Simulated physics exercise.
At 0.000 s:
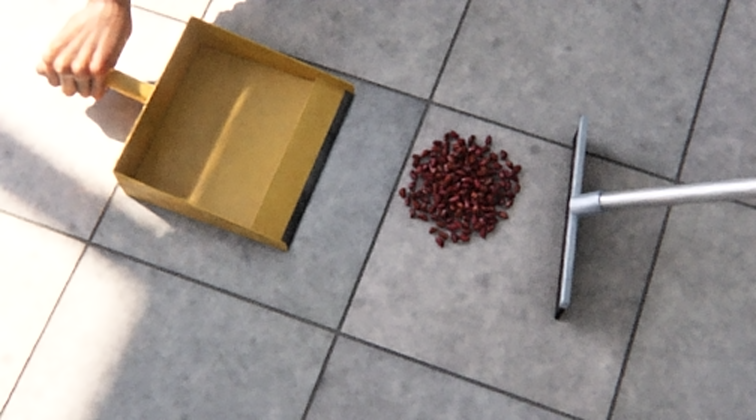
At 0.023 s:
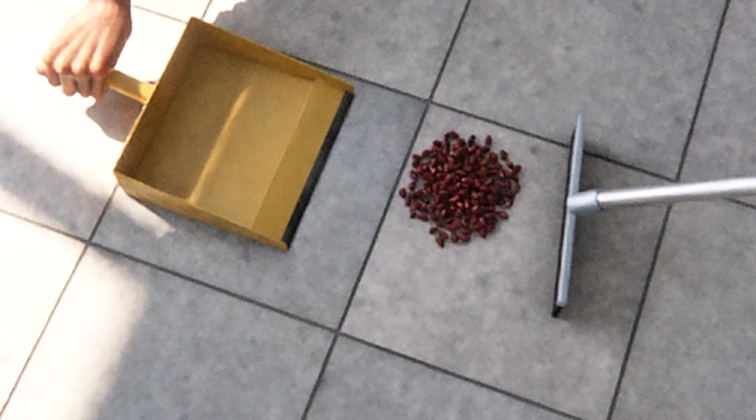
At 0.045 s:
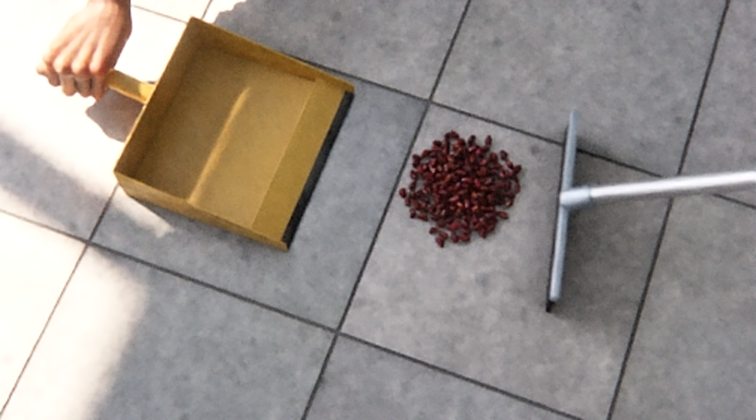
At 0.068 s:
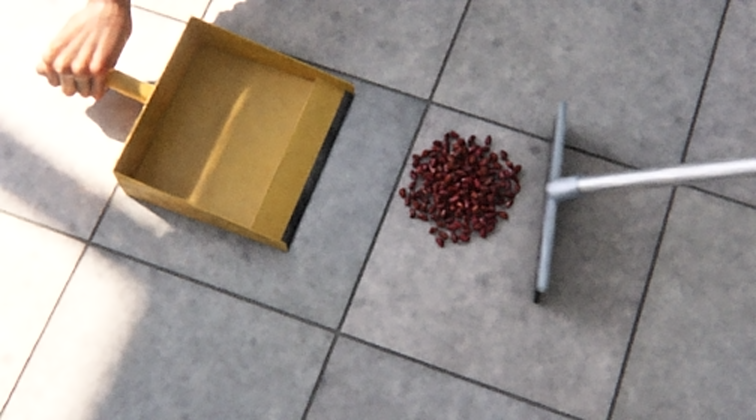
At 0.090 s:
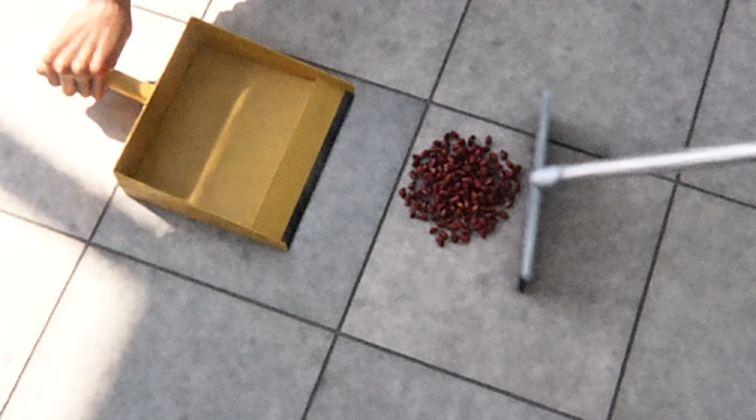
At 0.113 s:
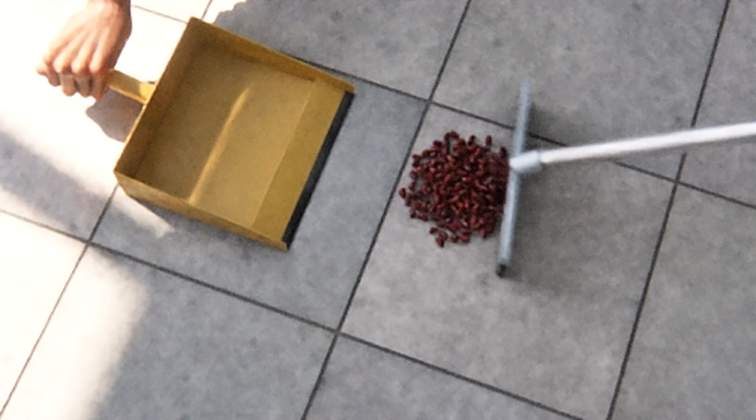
The video shows a hand holding a yellow dustpan still on a grey tiled floor while a long-handled blade on the right moves left and slightly upward, reaching a pile of dark red beans and pushing its right edge.
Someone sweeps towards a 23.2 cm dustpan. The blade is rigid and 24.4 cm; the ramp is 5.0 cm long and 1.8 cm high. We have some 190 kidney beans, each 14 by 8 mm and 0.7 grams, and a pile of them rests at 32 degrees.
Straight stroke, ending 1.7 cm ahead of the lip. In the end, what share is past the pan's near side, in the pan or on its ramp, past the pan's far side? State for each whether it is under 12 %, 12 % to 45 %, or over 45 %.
My prediction: Past the pan's near side: A slim portion; in the pan or on its ramp: A middling portion; past the pan's far side: A middling portion.
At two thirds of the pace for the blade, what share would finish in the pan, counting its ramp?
It would come to roughly 20 percent.
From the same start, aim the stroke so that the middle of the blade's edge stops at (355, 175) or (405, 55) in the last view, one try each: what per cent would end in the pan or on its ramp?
Some 60 and 20 per cent.
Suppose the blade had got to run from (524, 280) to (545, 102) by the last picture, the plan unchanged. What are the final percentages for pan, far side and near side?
Pan 20, far 15, near 5.
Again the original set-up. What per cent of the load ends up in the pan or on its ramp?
Estimated share: 35 per cent.
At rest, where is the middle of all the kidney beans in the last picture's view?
I'd put it at about (326, 143).
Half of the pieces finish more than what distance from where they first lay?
That distance is around 20 cm.
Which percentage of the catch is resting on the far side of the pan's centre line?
Close to 70 %.
Then, at 0.20 s, middle of the blade 12 cm from the lip; 0 % over the lip, far side 5 %, near side 0 %.
After 0.26 s, middle of the blade 6 cm from the lip; 0 % over the lip, far side 15 %, near side 0 %.
After 0.46 s, middle of the blade 4 cm from the lip; 40 % over the lip, far side 20 %, near side 5 %.
In the end, at 2.8 s, near side 5 %, pan 35 %, far side 20 %, in front of the lip or behind the blade 40 %.
